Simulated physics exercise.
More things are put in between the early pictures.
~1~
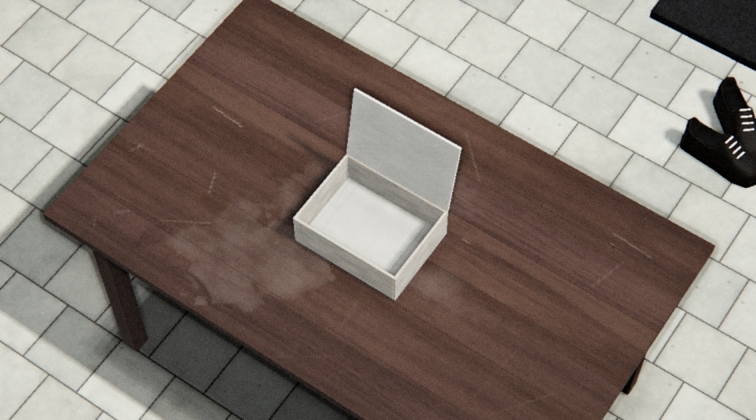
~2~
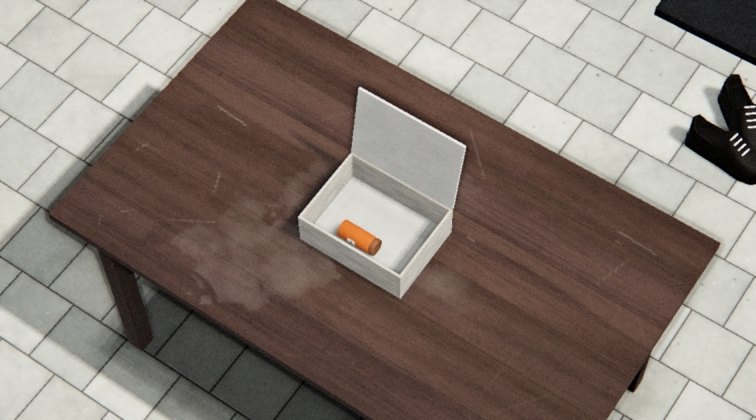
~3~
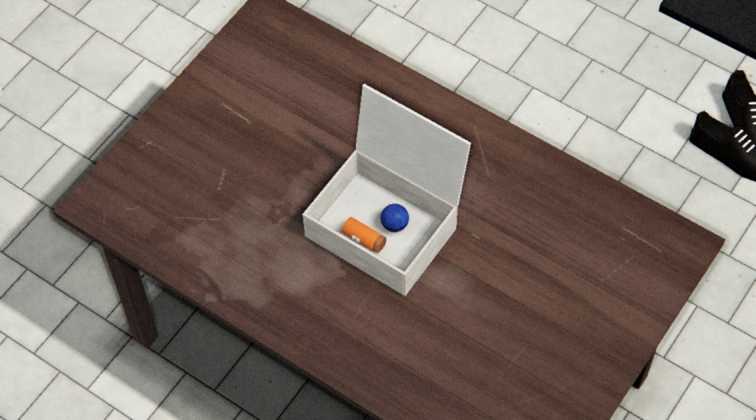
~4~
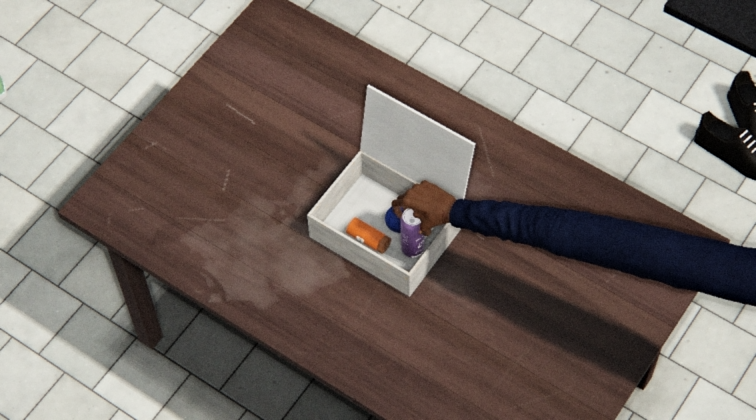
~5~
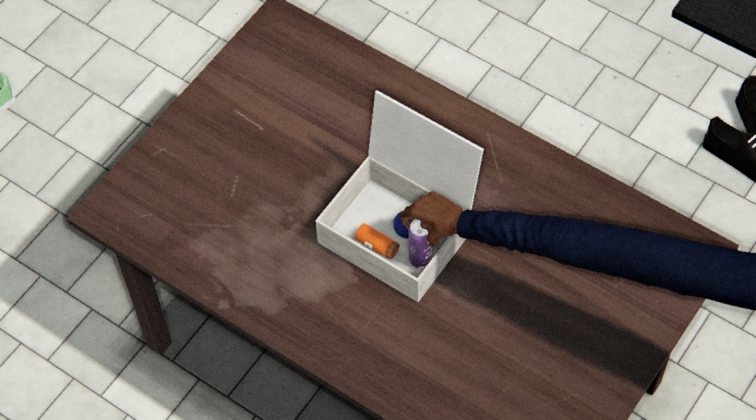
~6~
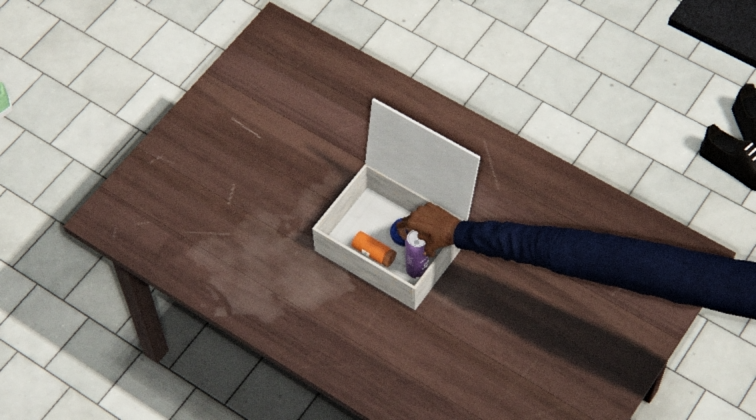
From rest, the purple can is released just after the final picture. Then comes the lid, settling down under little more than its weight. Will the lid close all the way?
No.
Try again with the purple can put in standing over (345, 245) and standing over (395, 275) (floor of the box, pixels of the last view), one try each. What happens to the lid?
Try one: Lid left up; try two: Lid left up.
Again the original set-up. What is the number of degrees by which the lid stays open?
Around 30 degrees.
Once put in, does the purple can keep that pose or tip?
As it turns out, the purple can keeps its original angle.
Then, 1.20 s on from there, lid starting down.
Then, 1.80 s on from there, lid 42° above the rim.
Then, 3.30 s on from there, lid 30° above the rim.
In the end, lid 30° above the rim; all 3 unmoved. At the end, from the last picture's camera, purple can near (418, 254).
